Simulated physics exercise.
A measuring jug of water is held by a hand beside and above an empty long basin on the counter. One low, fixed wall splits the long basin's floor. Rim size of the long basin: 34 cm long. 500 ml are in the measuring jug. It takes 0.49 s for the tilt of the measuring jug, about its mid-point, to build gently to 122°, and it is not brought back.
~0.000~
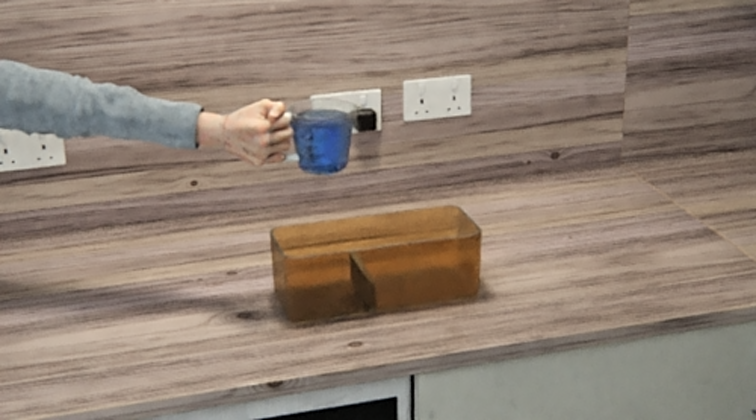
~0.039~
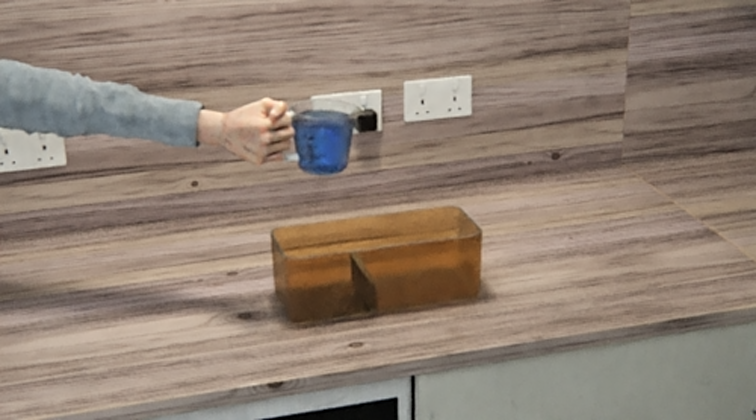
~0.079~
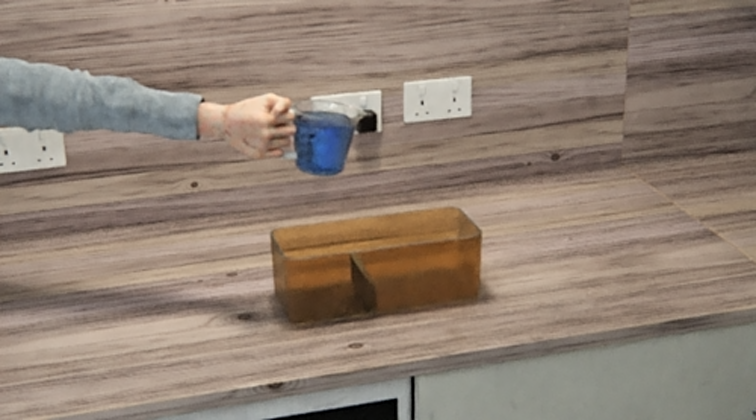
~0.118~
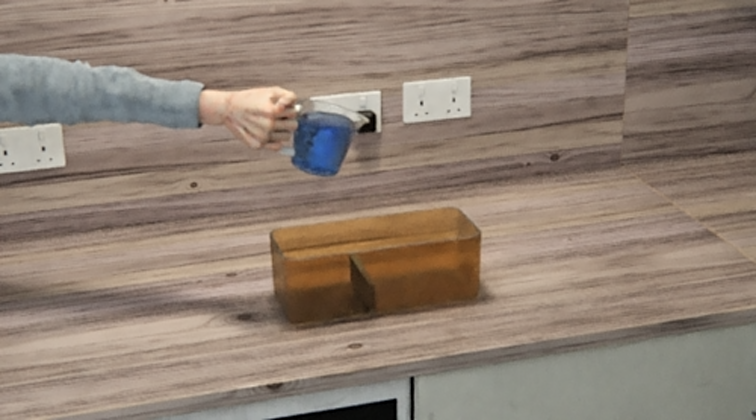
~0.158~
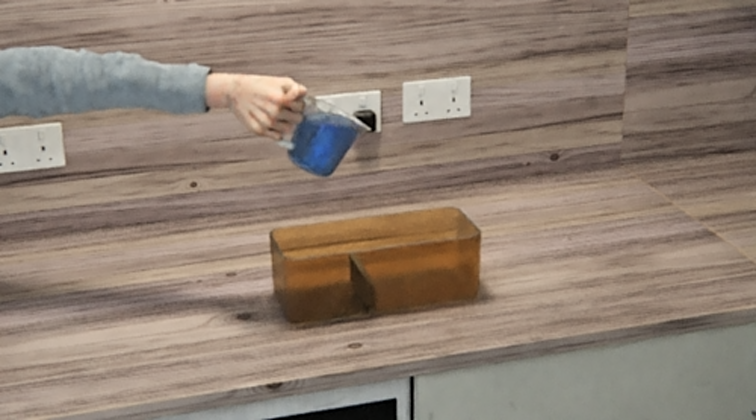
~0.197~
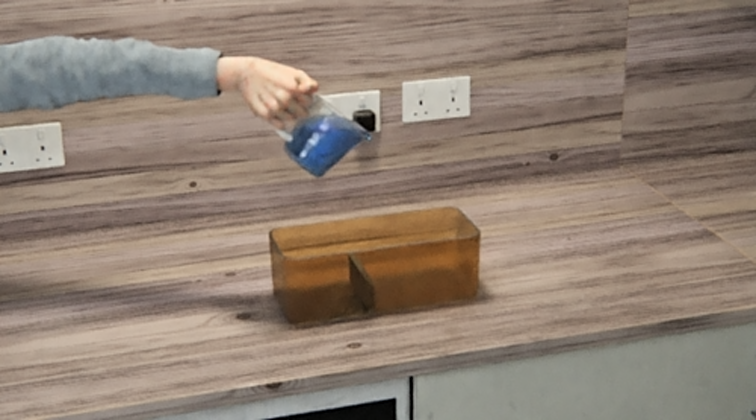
The footage shows a hand holding a clear measuring jug of blue liquid above a long, amber divided basin on a wood-patterned counter, then gradually tilting the jug to the right as the liquid shifts toward its lowered rim.
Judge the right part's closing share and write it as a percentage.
I would judge it at 88 per cent.
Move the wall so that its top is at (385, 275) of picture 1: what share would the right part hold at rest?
Around 45 %, I'd say.
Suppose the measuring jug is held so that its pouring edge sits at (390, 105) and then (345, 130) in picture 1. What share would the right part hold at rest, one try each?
Respectively 85 and 50 %.
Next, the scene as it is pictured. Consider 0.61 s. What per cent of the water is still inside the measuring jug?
What remains is about 0 percent of it all.
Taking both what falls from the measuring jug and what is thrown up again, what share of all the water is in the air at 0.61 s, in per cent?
12 per cent or so.
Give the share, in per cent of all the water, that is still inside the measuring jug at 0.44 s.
Portion remaining: Approx. 24 per cent.
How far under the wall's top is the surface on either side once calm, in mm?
Left about 50 mm, while the right is about 34 mm.
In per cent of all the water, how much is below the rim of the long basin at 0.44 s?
The basin holds roughly 34 in a hundred parts at that moment.
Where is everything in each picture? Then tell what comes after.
In the first picture, it leans 0°; its right rim is at (363, 105); the water meets the walls at (292, 120) and (351, 113); the long basin's rim runs from (277, 244) to (470, 219); the wall's top is at (363, 268).
In the second picture, it leans 2°; its right rim is at (364, 107); the water meets the walls at (293, 120) and (352, 114).
In the third picture, it leans 8°; its right rim is at (366, 112); the water meets the walls at (294, 119) and (353, 117).
In the fourth picture, it leans 17°; its right rim is at (369, 119); the water meets the walls at (298, 119) and (356, 120).
In the fifth picture, it leans 29°; its right rim is at (371, 129); the water meets the walls at (297, 125) and (360, 122).
In the sixth picture, it leans 43°; its right rim is at (370, 140); the water meets the walls at (293, 133) and (363, 129); 2 per cent is over the edge.
By 0.44 s the tilt is 118° and 24 per cent is still to pour, 0 is left of the wall and 34 right of it.
By 0.61 s the tilt is 122° and 0 per cent is still to pour, 4 is left of the wall and 84 right of it.
By 0.79 s the tilt is 122° and 0 per cent is still to pour, 6 is left of the wall and 87 right of it.
By 0.99 s the tilt is 122° and 0 per cent is still to pour, 7 is left of the wall and 88 right of it.
At rest 7 per cent lies left of the wall, 88 right of it and 6 outside.
